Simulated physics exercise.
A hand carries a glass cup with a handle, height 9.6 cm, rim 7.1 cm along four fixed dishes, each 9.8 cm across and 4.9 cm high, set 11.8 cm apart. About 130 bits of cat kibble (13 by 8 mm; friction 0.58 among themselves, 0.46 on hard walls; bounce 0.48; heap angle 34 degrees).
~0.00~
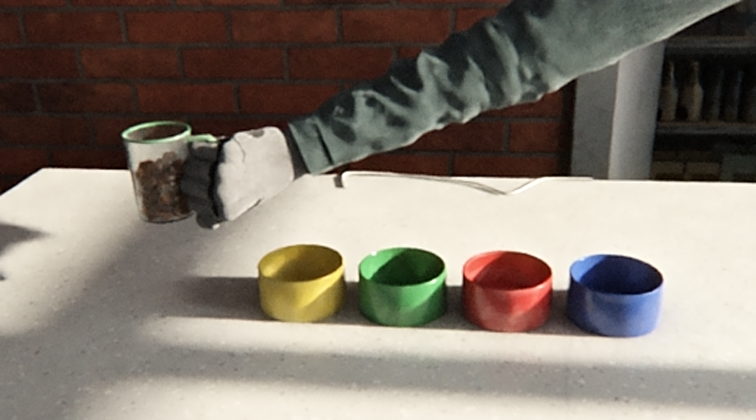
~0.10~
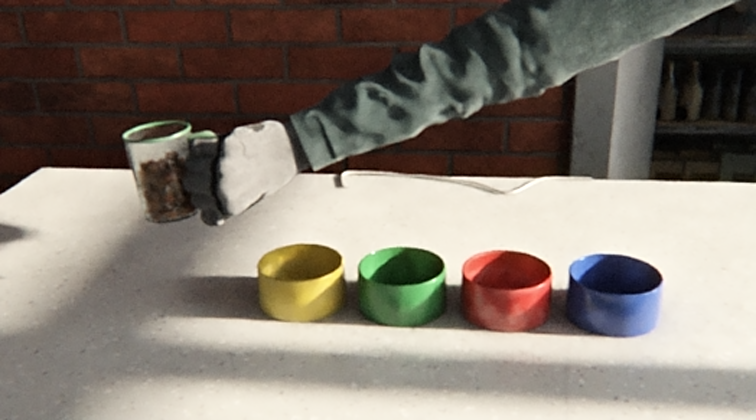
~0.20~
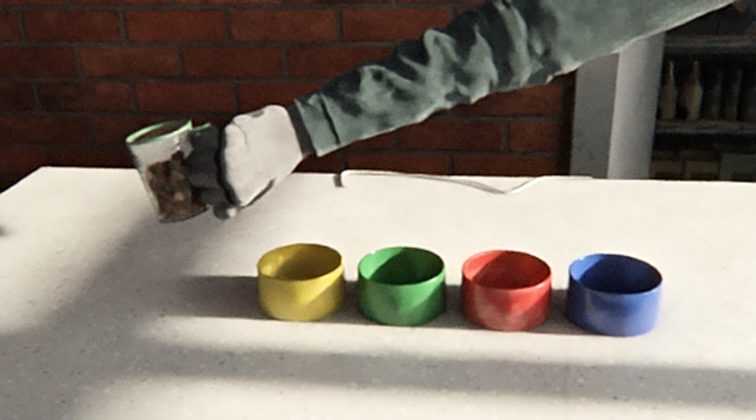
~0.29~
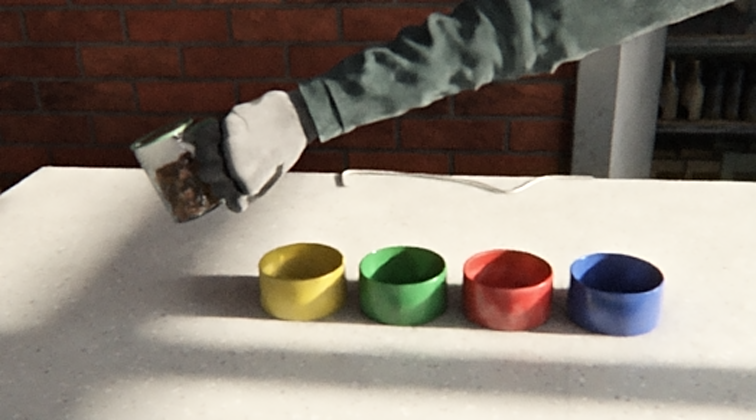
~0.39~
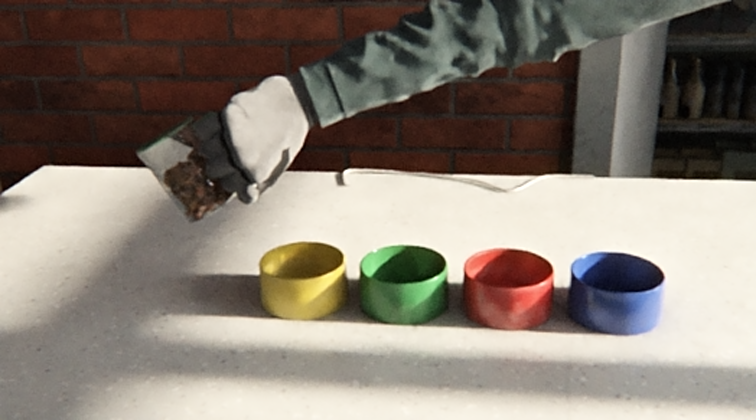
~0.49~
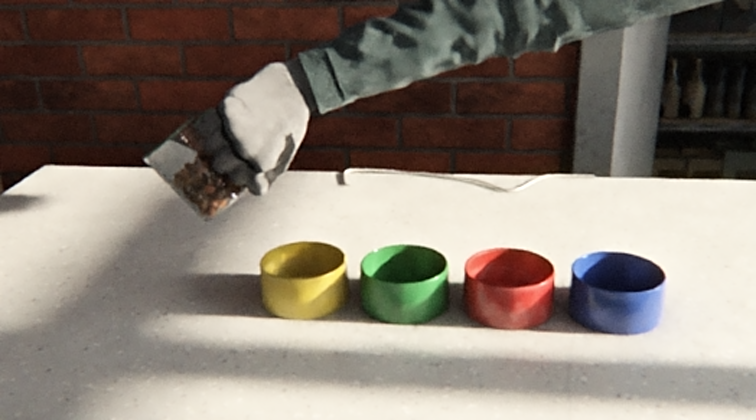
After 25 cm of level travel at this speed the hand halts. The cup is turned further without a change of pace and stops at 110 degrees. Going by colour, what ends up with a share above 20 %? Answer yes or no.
Red no, blue no, green no, yellow yes, counter yes.
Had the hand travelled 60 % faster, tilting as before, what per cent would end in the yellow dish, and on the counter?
In that case yellow 80; counter 0.
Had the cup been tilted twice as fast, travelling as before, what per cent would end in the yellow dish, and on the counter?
In that case yellow 10, counter 80.
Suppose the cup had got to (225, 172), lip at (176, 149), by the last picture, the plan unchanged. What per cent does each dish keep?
Red 0; blue 0; green 0; yellow 90.
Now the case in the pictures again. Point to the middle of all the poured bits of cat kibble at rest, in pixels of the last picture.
Near (249, 290).
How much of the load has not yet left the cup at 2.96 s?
Some 10 per cent of the load.
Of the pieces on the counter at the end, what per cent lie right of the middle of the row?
Roughly 0 per cent.
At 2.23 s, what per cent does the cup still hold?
Some 20 per cent of the load.
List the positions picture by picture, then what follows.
In the first picture, cup at (162, 173), tilt 0 degrees, lip at (126, 132), moved 0.0 cm; middle of the pieces at (160, 191); yellow dish at (301, 263); green dish at (402, 267); red dish at (507, 270); blue dish at (616, 274).
In the second picture, cup at (165, 173), tilt 3 degrees, lip at (127, 133), moved 0.4 cm; middle of the pieces at (163, 190).
In the third picture, cup at (172, 172), tilt 12 degrees, lip at (130, 138), moved 1.3 cm; middle of the pieces at (173, 190).
In the fourth picture, cup at (181, 172), tilt 20 degrees, lip at (135, 144), moved 2.2 cm; middle of the pieces at (184, 190).
In the fifth picture, cup at (190, 171), tilt 28 degrees, lip at (141, 149), moved 3.1 cm; middle of the pieces at (195, 189).
In the sixth picture, cup at (198, 171), tilt 37 degrees, lip at (148, 156), moved 4.0 cm; middle of the pieces at (206, 188); yellow dish at (303, 260); green dish at (404, 264); red dish at (509, 268); blue dish at (618, 272). Its pace works out near 85 degrees a second; the hand travels 9 cm a second.
After 1.54 s, tilt 110 degrees; cup holds 70 %.
Then, at 2.23 s, tilt 110 degrees; cup holds 20 %, yellow 20 %.
After 2.96 s, tilt 110 degrees; cup holds 10 %, yellow 30 %.
By 3.9 s all is still; red 0 %, blue 0 %, green 0 %, yellow 30 %, counter 60 %, cup 10 %.
